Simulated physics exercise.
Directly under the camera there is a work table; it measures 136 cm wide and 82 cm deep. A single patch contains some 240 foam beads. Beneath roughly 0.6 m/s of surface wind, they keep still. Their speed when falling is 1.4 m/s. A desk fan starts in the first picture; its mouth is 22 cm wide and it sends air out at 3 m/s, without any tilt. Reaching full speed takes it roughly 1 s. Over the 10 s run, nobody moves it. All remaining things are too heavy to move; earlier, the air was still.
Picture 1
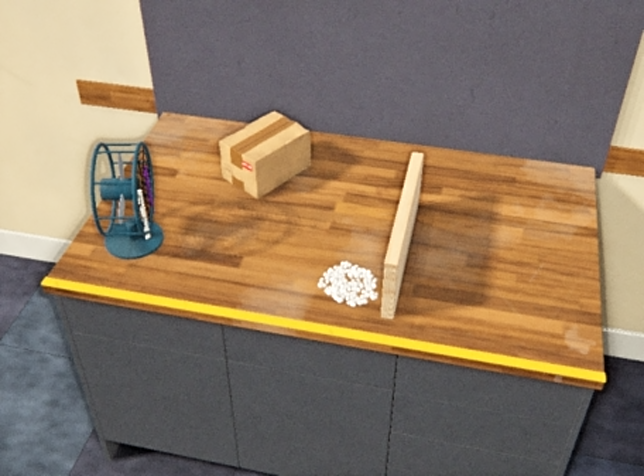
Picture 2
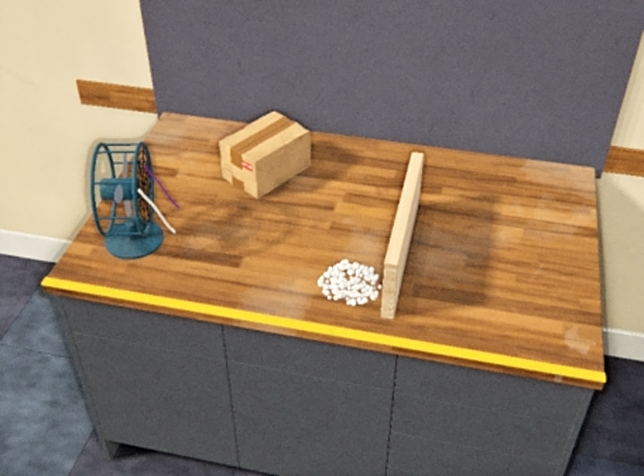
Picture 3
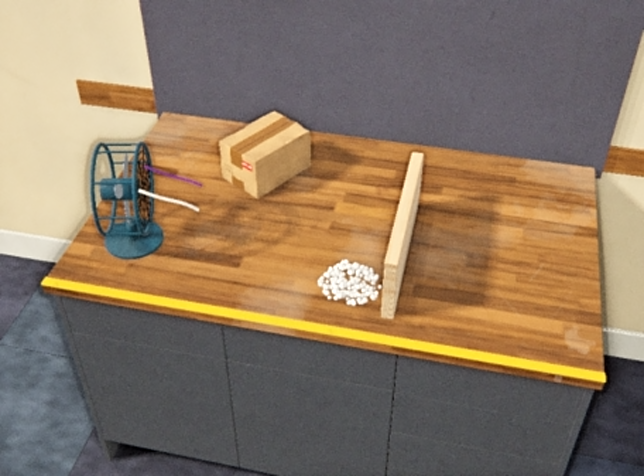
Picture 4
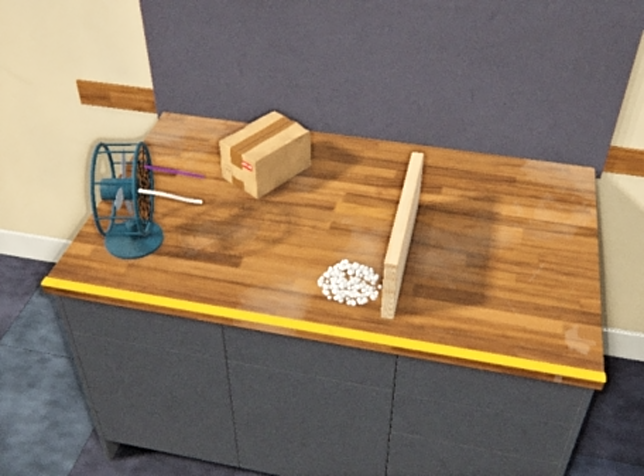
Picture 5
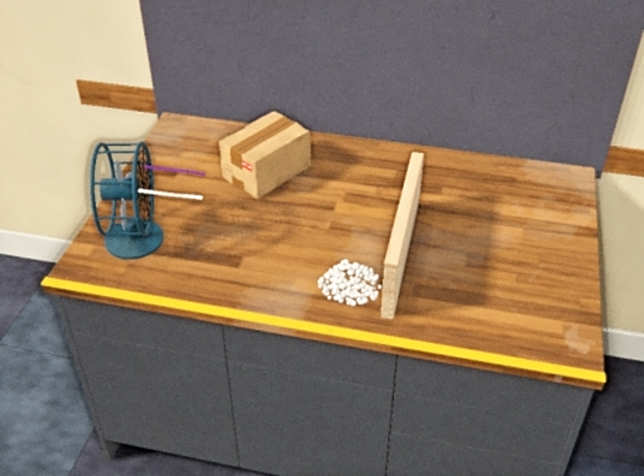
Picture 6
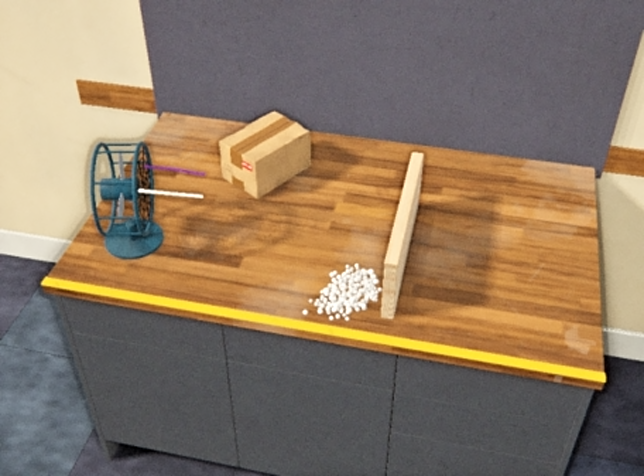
In this clip, a teal desk fan on a wooden table starts up and its purple and white ribbons lift and stream out toward the right, then the small white beads beside an upright board begin spreading toward the yellow front edge.
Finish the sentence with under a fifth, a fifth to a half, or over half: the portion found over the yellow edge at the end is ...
The portion found there is over half.
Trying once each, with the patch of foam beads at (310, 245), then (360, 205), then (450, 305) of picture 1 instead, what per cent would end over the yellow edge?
Going through the three spots in order, you'd get 70 percent, 0 percent and 0 percent.
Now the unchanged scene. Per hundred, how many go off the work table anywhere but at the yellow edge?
0 per cent.
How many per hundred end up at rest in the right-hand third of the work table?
Something close to 0 % ends up there.
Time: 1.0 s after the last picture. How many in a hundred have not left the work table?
About 0 % remain.
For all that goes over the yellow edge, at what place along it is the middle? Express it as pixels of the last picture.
I'd point to somewhere near (334, 335).
Then, 1.0 s after the last picture the count stands so, 100 % are over the yellow edge.
Then, 2.2 s after the last picture the count stands so, 100 % are over the yellow edge.
Then, 4.6 s after the last picture the count stands so, 100 % are over the yellow edge.
Then, 9.1 s after the last picture, at the end, 100 % are over the yellow edge.
